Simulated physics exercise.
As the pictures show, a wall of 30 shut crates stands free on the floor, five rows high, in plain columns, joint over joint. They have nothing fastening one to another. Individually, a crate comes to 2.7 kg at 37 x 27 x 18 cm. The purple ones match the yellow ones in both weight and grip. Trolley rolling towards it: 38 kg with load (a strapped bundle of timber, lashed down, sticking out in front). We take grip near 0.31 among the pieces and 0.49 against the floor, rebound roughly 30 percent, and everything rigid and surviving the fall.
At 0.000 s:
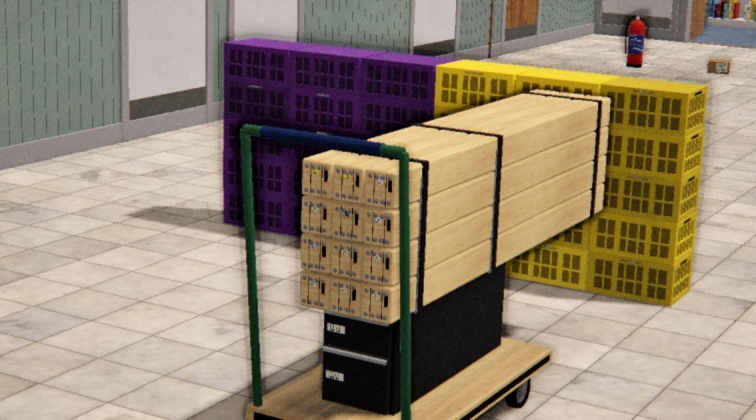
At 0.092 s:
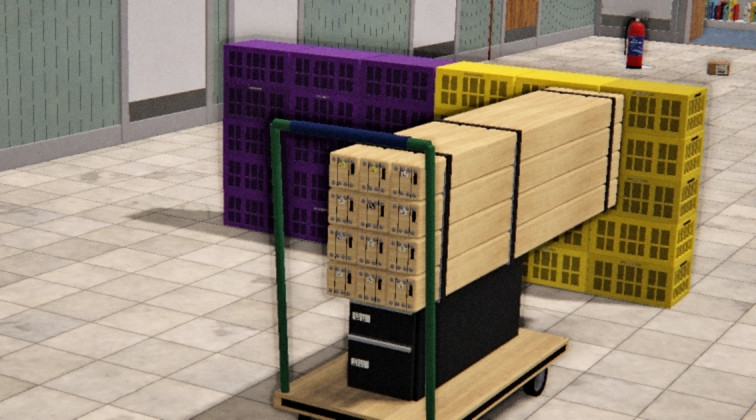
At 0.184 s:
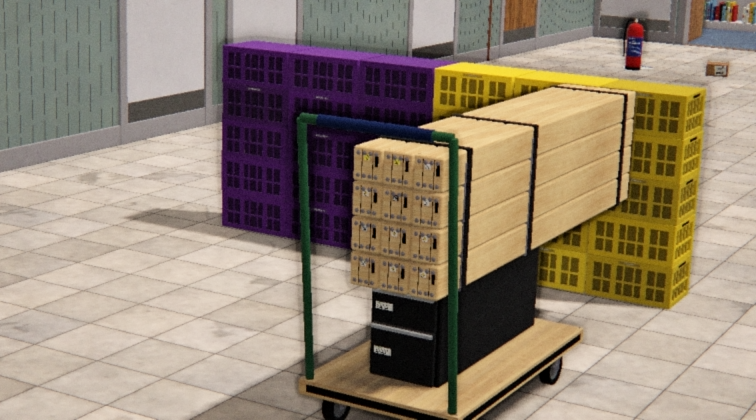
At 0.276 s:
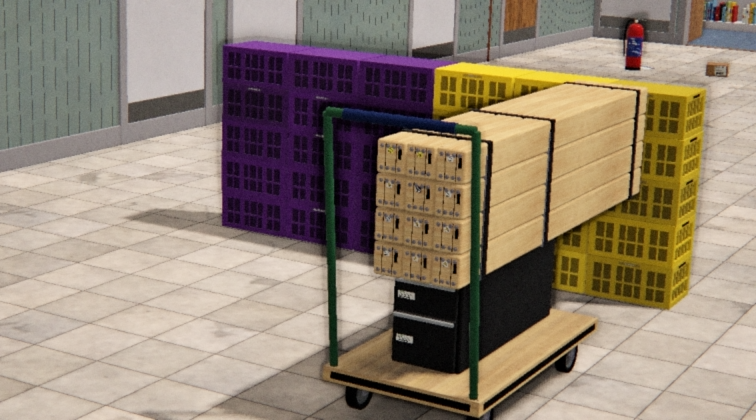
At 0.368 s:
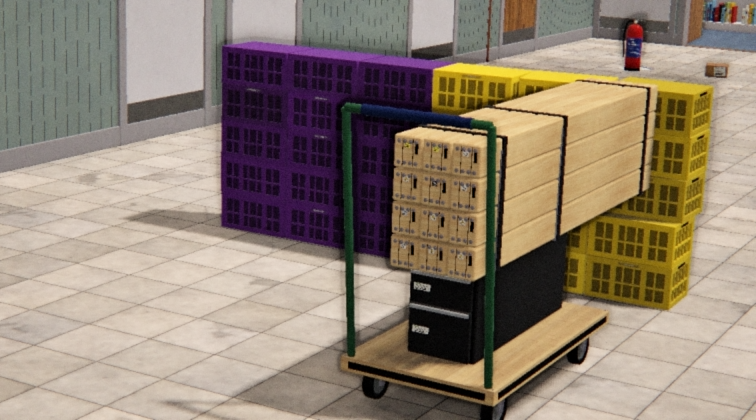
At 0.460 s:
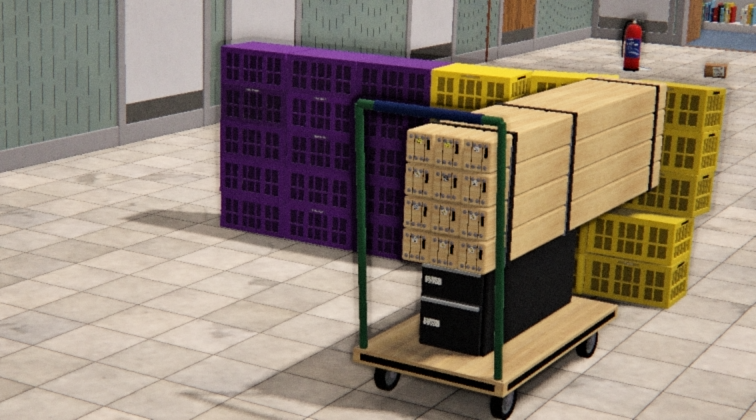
A trolley loaded with long wooden beams rolls forward and pushes into stacked yellow crates.
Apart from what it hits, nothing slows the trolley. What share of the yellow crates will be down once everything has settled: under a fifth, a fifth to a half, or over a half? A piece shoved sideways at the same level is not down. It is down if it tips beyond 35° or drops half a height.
A fifth to a half.
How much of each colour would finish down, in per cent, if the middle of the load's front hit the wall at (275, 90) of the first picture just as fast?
The yellow ones would be 0 per cent down and the purple ones 40 per cent.
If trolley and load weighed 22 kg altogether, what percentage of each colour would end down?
Down by colour: Yellow 40, purple 0 per cent.
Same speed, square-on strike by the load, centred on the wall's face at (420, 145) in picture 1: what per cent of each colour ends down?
Yellow 30, purple 30 per cent.
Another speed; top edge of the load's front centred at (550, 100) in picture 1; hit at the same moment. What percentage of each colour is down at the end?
Result - yellow: 40%; purple: 0%.
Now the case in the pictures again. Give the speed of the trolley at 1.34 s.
Its speed is around 0.4 m/s.
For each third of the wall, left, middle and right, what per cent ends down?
From the left: 0, then 0, then 60 percent.
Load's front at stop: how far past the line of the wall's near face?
About 90 cm beyond it.
Around 0.62 s, load 30 cm past the wall's line, still rolling; 1 of the 15 yellow crates down (1 of 30 in all colours); top yellow crate tipped 34°, 10 cm lower.
Around 0.84 s, load 49 cm past the wall's line, still rolling; 6 of the 15 yellow crates down (6 of 30 in all colours); top yellow crate on its side.
Around 1.34 s, load 84 cm past the wall's line, still rolling; 6 of the 15 yellow crates down (6 of 30 in all colours); top yellow crate on its side.
Finally (2.3 s), load 89 cm past the wall's line, stopped; 6 of the 15 yellow crates down (6 of 30 in all colours); top yellow crate on its side; top purple crate unmoved. That is 40 per cent. Seen by the last camera, middles, top yellow crate near (721, 223), top purple crate near (406, 82).
